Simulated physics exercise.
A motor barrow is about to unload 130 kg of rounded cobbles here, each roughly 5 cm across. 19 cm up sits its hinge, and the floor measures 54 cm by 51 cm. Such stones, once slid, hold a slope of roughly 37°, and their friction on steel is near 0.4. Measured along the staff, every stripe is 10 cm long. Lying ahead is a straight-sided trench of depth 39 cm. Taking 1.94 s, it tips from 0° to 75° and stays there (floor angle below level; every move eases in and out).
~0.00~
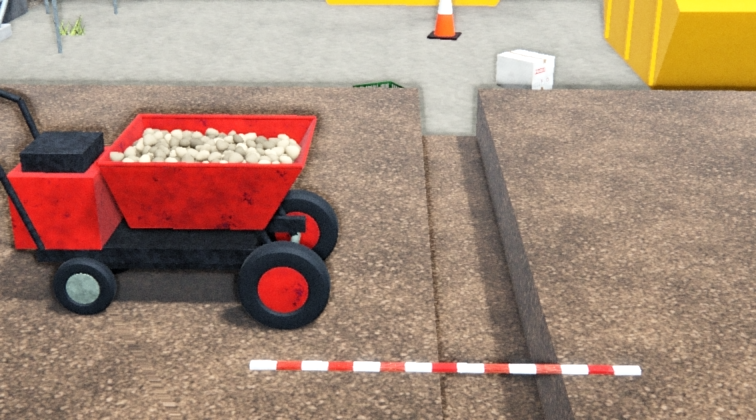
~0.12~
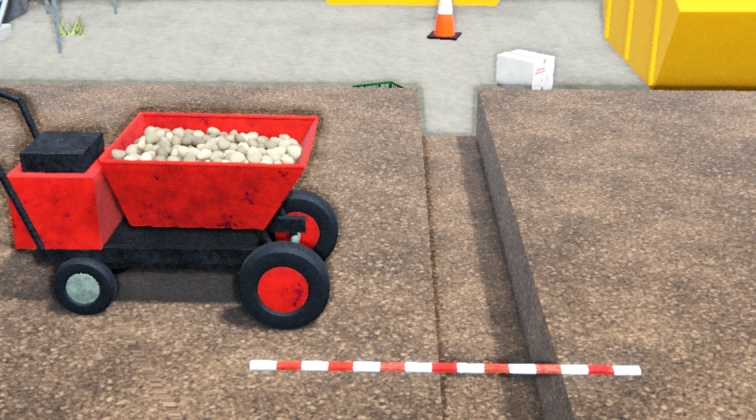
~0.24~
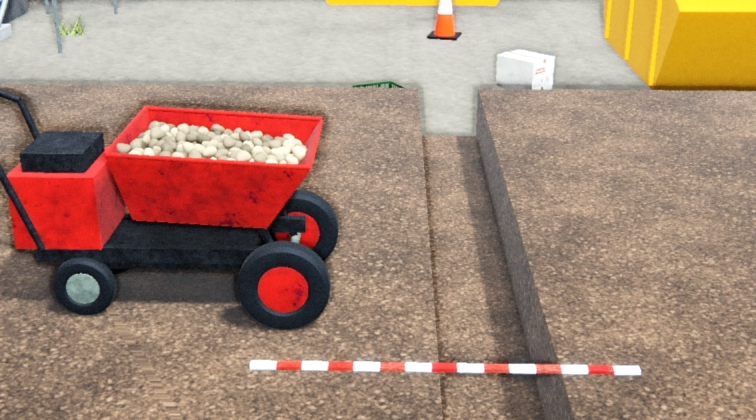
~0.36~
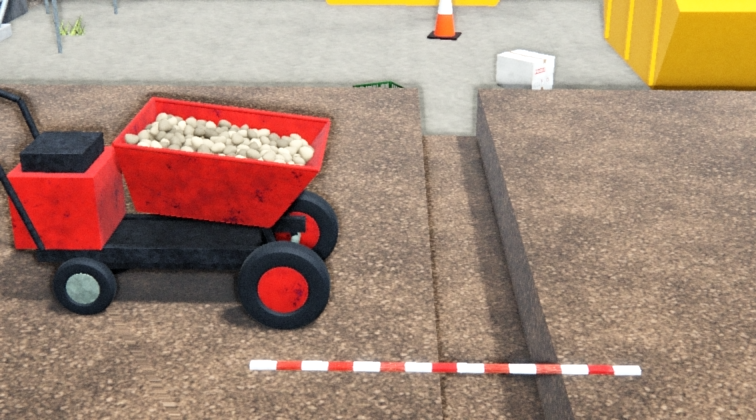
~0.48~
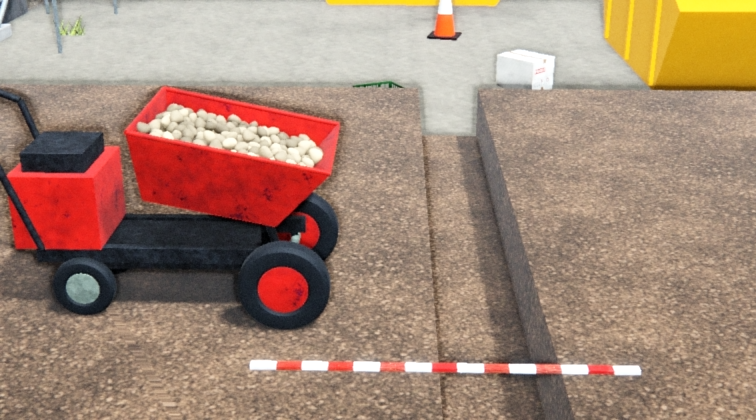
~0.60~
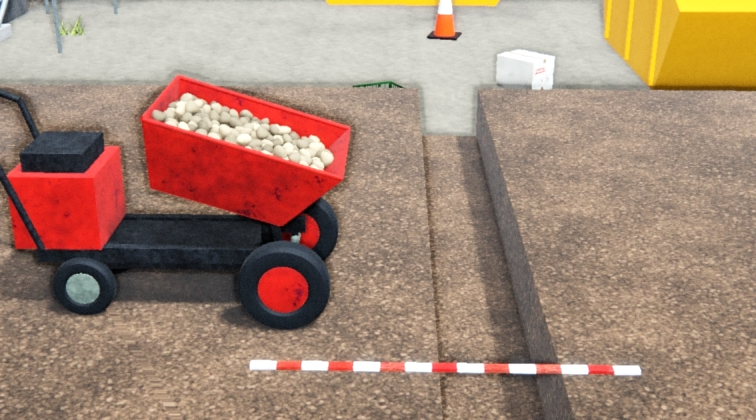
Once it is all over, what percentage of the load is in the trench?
Roughly 100 percent of the load is in the trench.
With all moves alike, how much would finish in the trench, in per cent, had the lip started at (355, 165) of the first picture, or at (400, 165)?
95 %, then 60 %.
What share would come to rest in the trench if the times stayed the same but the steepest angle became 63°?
It would be near 60 per cent.
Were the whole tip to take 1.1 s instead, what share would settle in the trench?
Roughly 100% would finish there.
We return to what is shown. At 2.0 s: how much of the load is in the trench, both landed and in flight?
Roughly 50% by that time.
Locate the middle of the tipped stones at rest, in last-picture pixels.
Middle at around (482, 359), I'd say.
After 1.5 s the floor is at 64°; 98 % in the skip, 1 % short of the trench, 1 % in the trench; the foremost stones are at (440, 264).
After 2.0 s the floor is at 75°; 48 % in the skip, 2 % short of the trench, 50 % in the trench; the foremost stones are at (527, 356).
After 2.4 s the floor is at 75°; 23 % in the skip, 2 % short of the trench, 75 % in the trench; the foremost stones are at (526, 346).
After 4.3 s the floor is at 75°; 0 % in the skip, 100 % in the trench; the foremost stones are at (529, 356).
